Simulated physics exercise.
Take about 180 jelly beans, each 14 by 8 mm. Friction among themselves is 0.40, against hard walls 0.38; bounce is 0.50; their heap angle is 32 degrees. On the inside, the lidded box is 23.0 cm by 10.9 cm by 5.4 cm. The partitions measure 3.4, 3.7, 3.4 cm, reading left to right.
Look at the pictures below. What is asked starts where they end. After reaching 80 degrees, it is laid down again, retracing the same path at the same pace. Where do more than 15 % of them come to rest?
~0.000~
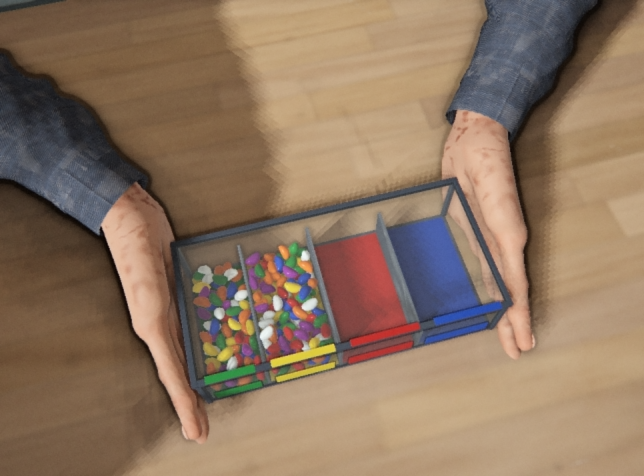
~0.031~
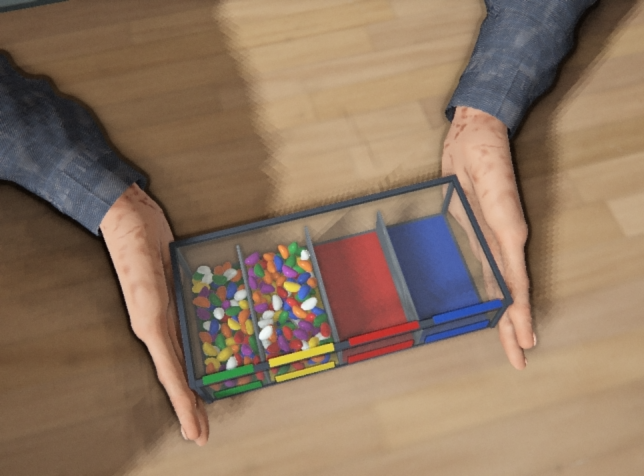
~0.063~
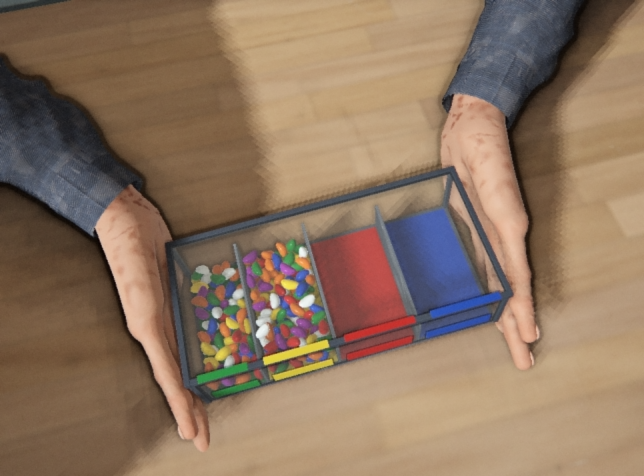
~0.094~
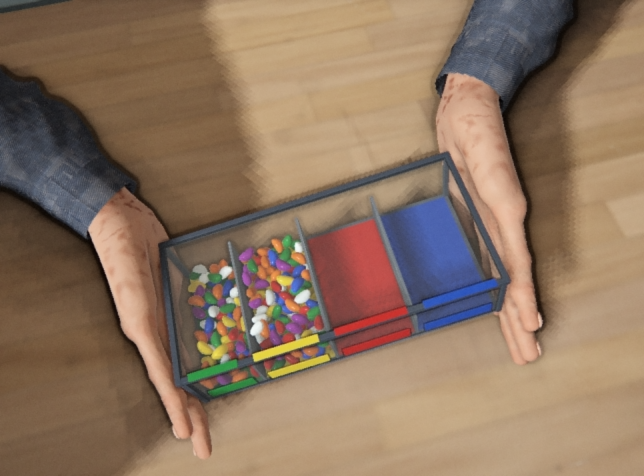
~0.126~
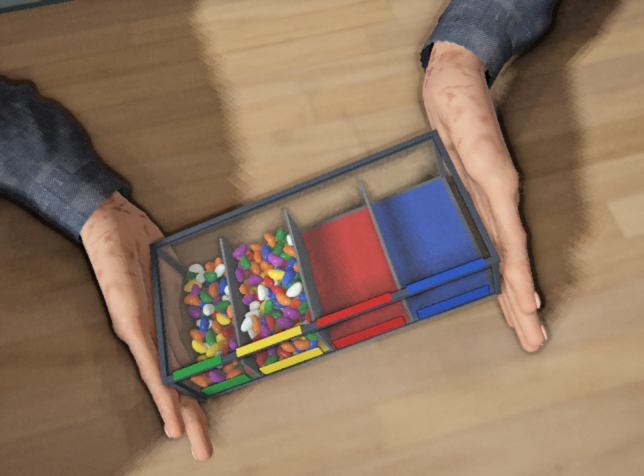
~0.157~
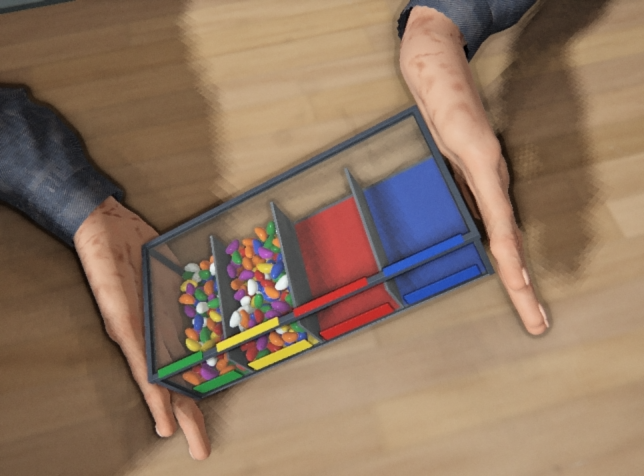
In the end red compartment: Fails, blue compartment: Fails, green compartment: Succeeds, yellow compartment: Succeeds.
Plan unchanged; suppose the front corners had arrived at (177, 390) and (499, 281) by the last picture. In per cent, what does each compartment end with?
That leaves red with 0 percent, blue with 0, green with 55 and yellow with 45 percent.
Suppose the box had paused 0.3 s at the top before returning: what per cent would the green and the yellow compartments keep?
Green 65; yellow 35.
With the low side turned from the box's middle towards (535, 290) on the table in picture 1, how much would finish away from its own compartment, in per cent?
That comes to around 45 per cent.
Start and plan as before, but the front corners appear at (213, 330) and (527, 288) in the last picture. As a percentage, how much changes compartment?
Estimate: Around 45 %.
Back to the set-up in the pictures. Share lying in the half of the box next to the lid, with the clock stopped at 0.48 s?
Around 30 in a hundred, give or take.
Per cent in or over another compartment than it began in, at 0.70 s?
Roughly 30 %.
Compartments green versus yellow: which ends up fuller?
It's the green one that holds more.
Then, at 0.48 s, tilt 79 degrees; green 45 %, yellow 55 %.
Then, at 0.70 s, tilt 31 degrees; green 65 %, yellow 35 %.
After 1.04 s, tilt 0 degrees; green 65 %, yellow 35 %.
In the end, at 1.4 s, red 0 %, blue 0 %, green 65 %, yellow 35 %.
